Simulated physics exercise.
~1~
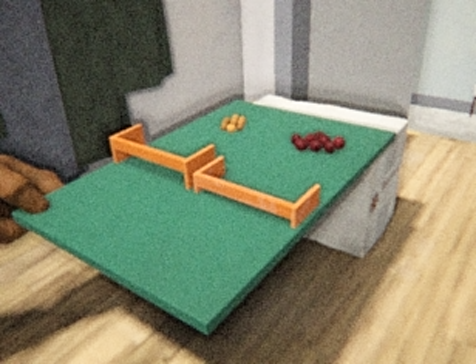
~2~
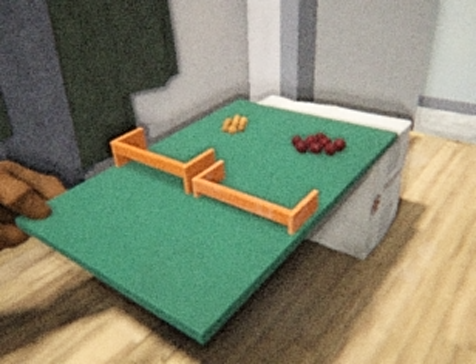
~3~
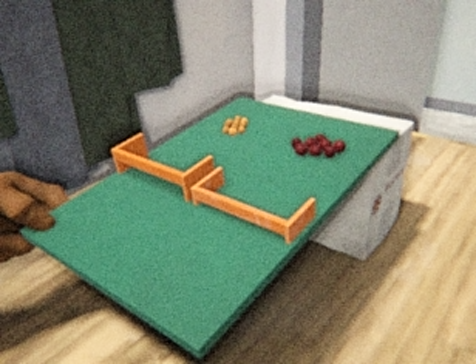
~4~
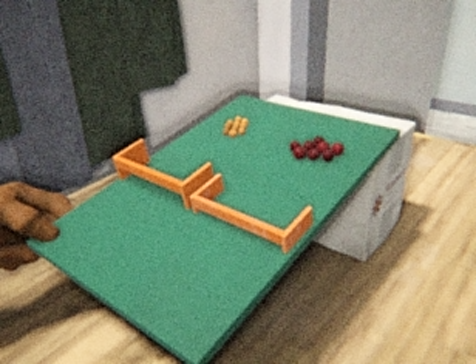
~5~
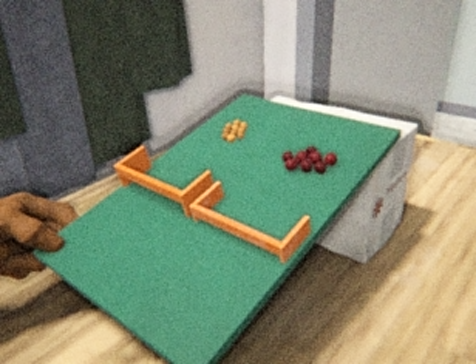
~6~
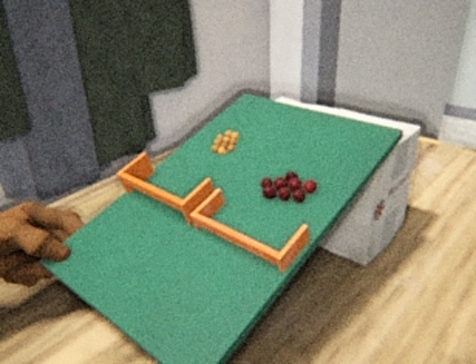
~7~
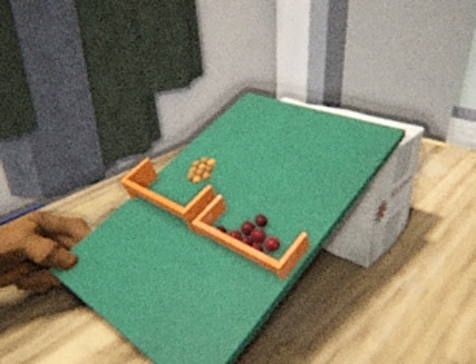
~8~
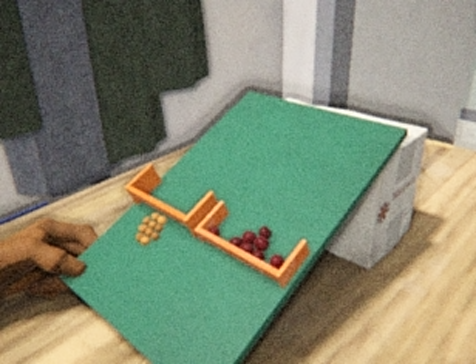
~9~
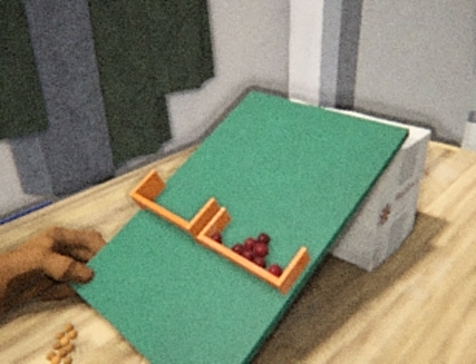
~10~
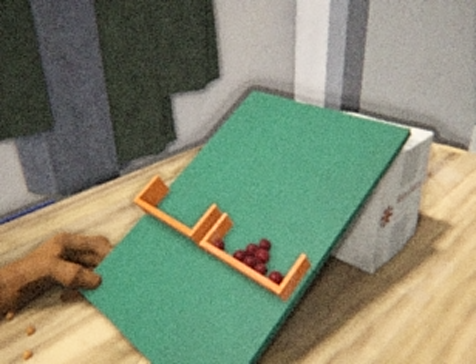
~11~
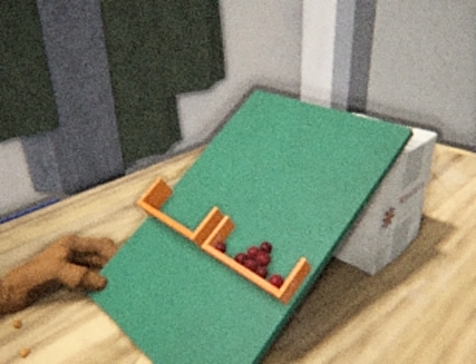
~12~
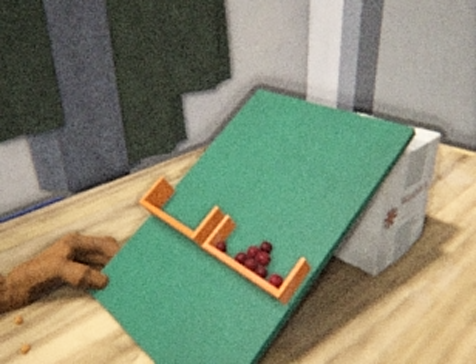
A green board lies across a wooden surface, its far end propped on a pale box, seen from above at an angle as the view drifts slightly sideways. Two orange barriers cross it, with small tan pieces beyond the left one and dark red balls beyond the right. A brown hand at the left stays by the near end as the board steepens. Both groups slide down; the red balls gather behind their barrier, while the tan pieces pass under theirs and spill off the board. Finally, the board rests steeply sloped, the red balls still held.
